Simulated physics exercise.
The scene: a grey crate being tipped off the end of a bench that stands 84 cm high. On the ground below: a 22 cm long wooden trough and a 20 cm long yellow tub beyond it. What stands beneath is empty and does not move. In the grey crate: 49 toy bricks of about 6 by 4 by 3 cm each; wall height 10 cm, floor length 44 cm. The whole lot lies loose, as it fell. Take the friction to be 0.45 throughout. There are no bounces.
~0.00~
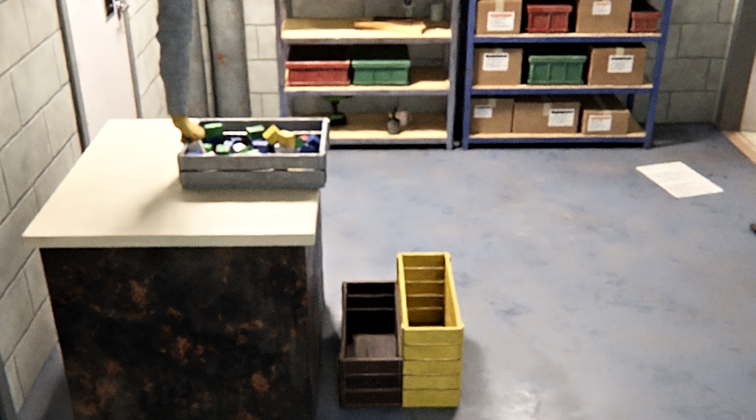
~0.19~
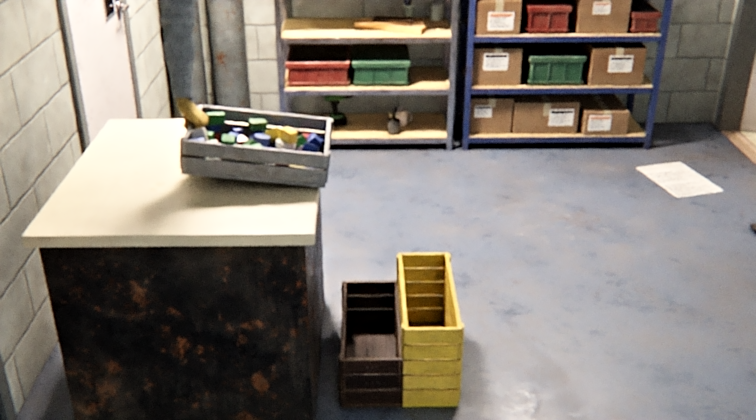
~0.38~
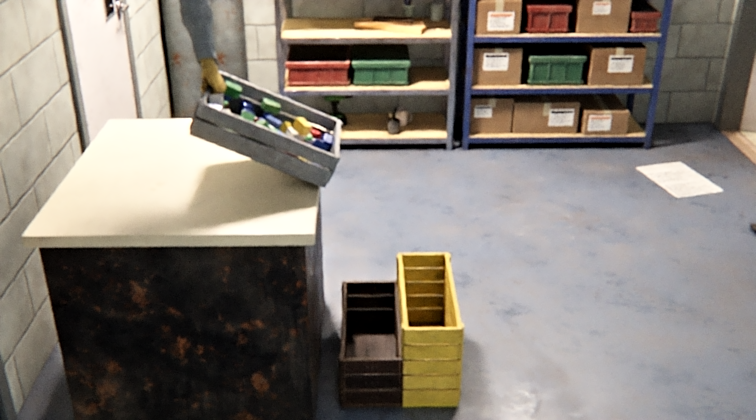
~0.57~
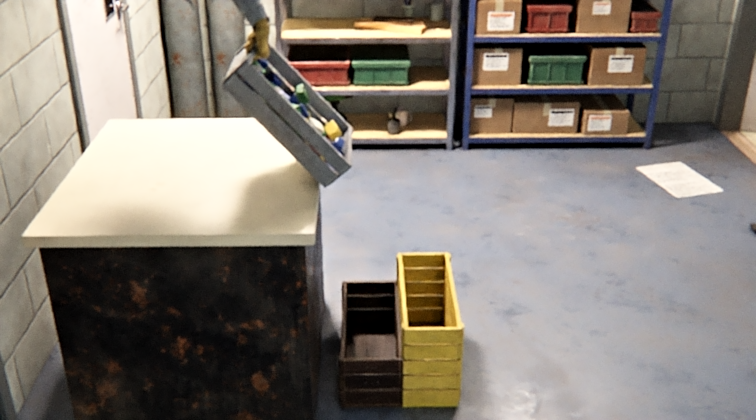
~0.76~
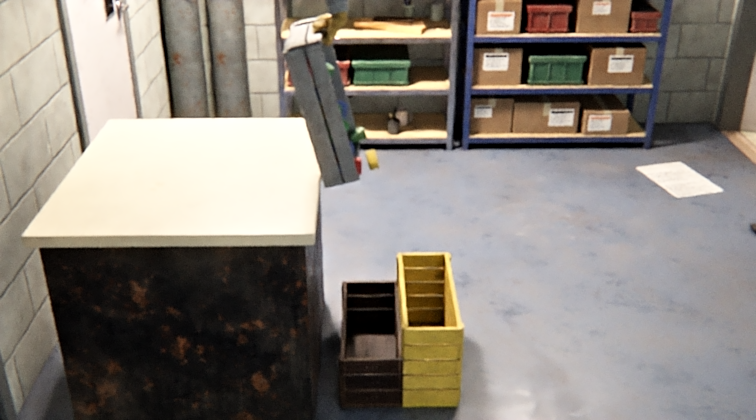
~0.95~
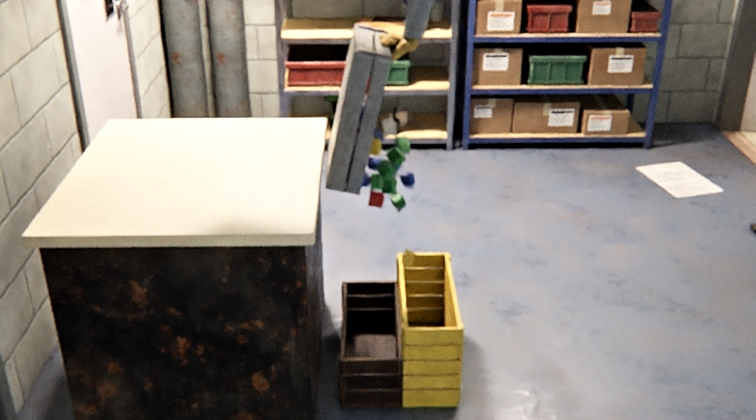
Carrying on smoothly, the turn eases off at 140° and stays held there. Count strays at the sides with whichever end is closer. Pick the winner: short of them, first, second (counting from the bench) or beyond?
That would be the yellow tub, the more distant of the pair.
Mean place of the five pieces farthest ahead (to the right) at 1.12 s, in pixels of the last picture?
Somewhere near pixel (452, 270).
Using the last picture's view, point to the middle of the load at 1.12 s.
I'd say close to (395, 168).
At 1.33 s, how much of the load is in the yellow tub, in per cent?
I'd put it near 45 in a hundred by then.
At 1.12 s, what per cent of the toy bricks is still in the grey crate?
Around 35 per cent of the load.
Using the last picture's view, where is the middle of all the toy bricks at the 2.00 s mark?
Somewhere around (424, 356) in pixels.
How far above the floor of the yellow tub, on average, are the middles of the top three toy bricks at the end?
Roughly 17 cm.
After 1.12 s, tilt 122°; 18 still in the grey crate, 5 in the yellow tub and 26 in the air.
After 1.33 s, tilt 138°; 2 still in the grey crate, 2 in the wooden trough, 22 in the yellow tub, 4 on the ground beyond the yellow tub and 19 in the air.
After 1.62 s, tilt 140°; 14 in the wooden trough, 28 in the yellow tub and 7 on the ground beyond the yellow tub.
Outcome (at 2.00 s), 14 in the wooden trough, 28 in the yellow tub and 7 on the ground beyond the yellow tub.
